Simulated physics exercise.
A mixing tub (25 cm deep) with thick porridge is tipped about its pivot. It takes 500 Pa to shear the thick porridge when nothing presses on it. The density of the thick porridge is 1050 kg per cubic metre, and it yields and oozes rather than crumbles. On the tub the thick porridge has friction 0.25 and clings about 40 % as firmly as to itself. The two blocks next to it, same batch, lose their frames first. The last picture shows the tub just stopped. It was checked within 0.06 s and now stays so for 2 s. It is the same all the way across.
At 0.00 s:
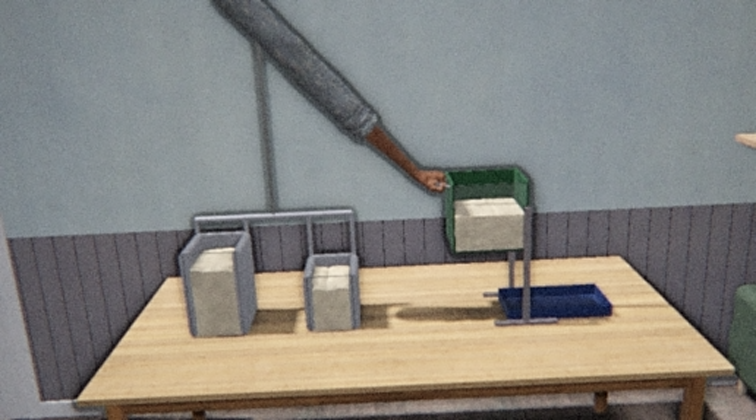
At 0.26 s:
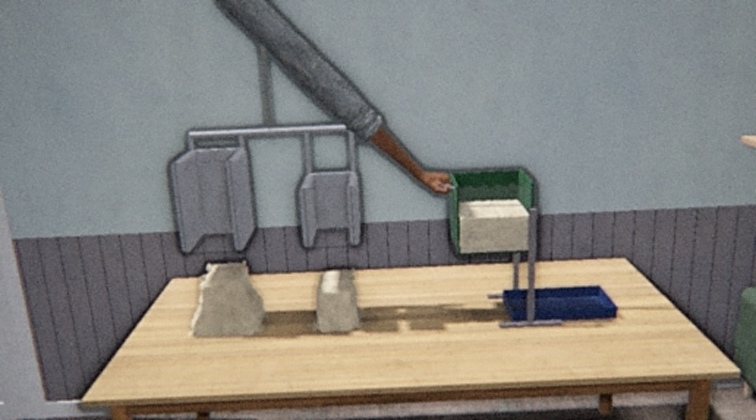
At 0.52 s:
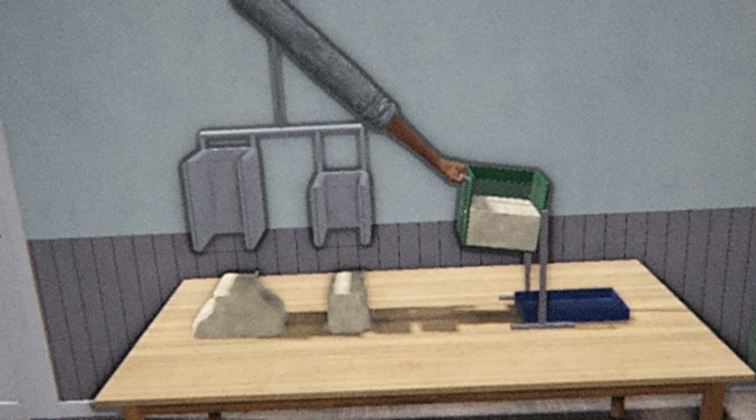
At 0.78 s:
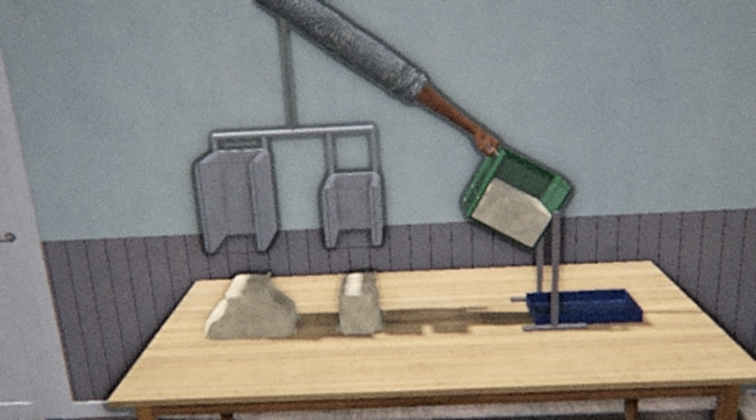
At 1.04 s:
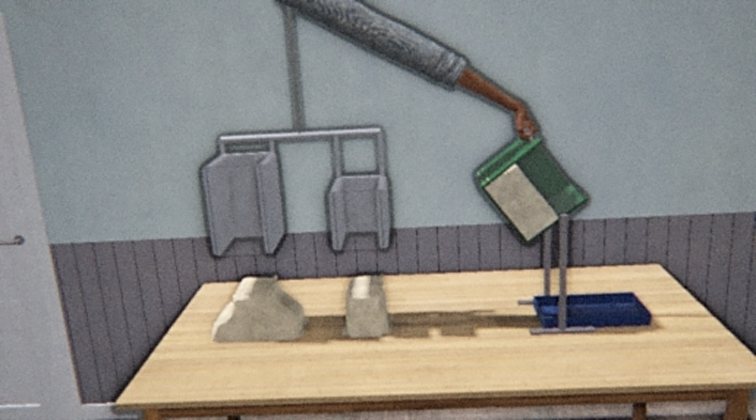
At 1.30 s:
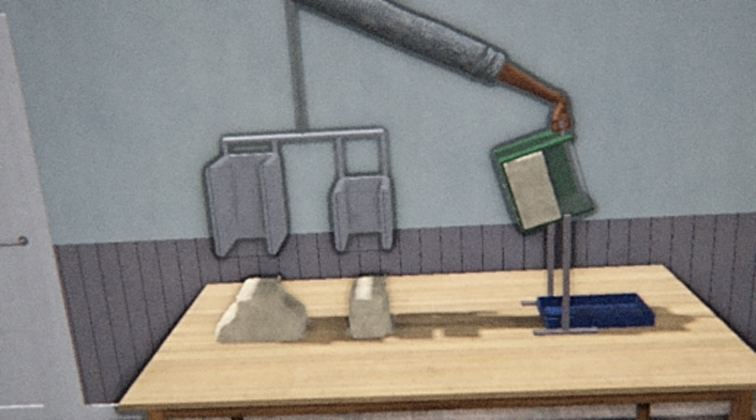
A gray frame lifted off two pale blocks on a wooden table, and the taller one slumped and spread; then a hand turned a green tub of pale stuff steeply clockwise above a blue tray.
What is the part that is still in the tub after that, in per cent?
It comes to some 100 %.
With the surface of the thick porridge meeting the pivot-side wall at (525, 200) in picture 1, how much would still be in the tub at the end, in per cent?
In that case some 100 per cent.
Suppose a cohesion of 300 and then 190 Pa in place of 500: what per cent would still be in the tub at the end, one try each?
In that order: 100 %, 90 %.
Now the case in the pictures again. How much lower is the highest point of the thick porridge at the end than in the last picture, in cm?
About 2 cm.
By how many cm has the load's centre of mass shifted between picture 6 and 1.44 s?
Some 1 cm.
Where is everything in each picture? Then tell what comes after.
Handle-side rim at (454, 186), tilt 0 degrees; highest point of the thick porridge at (490, 215); test blocks 29 cm, 18 cm high (left to right), in the first frame.
Handle-side rim at (459, 187), tilt 0 degrees; highest point of the thick porridge at (495, 216); test blocks 23 cm, 18 cm high (left to right), in the second frame.
Handle-side rim at (475, 178), tilt 8 degrees; highest point of the thick porridge at (476, 210); test blocks 19 cm, 18 cm high (left to right), in the third frame.
Handle-side rim at (506, 156), tilt 31 degrees; highest point of the thick porridge at (493, 186); test blocks 19 cm, 18 cm high (left to right), in the fourth frame.
Handle-side rim at (542, 143), tilt 53 degrees; highest point of the thick porridge at (514, 167); test blocks 19 cm, 18 cm high (left to right), in the fifth frame.
Handle-side rim at (573, 140), tilt 73 degrees; highest point of the thick porridge at (539, 154); test blocks 19 cm, 18 cm high (left to right), in the sixth frame.
By 1.44 s, the tub is at 73 degrees and holds 100 %.
By 1.61 s, the tub is at 73 degrees and holds 100 %.
By 1.78 s, the tub is at 73 degrees and holds 100 %.
By 1.95 s, the tub is at 73 degrees and holds 100 %.
By 3.30 s, at the end, the tub is at 73 degrees and holds 100 %.
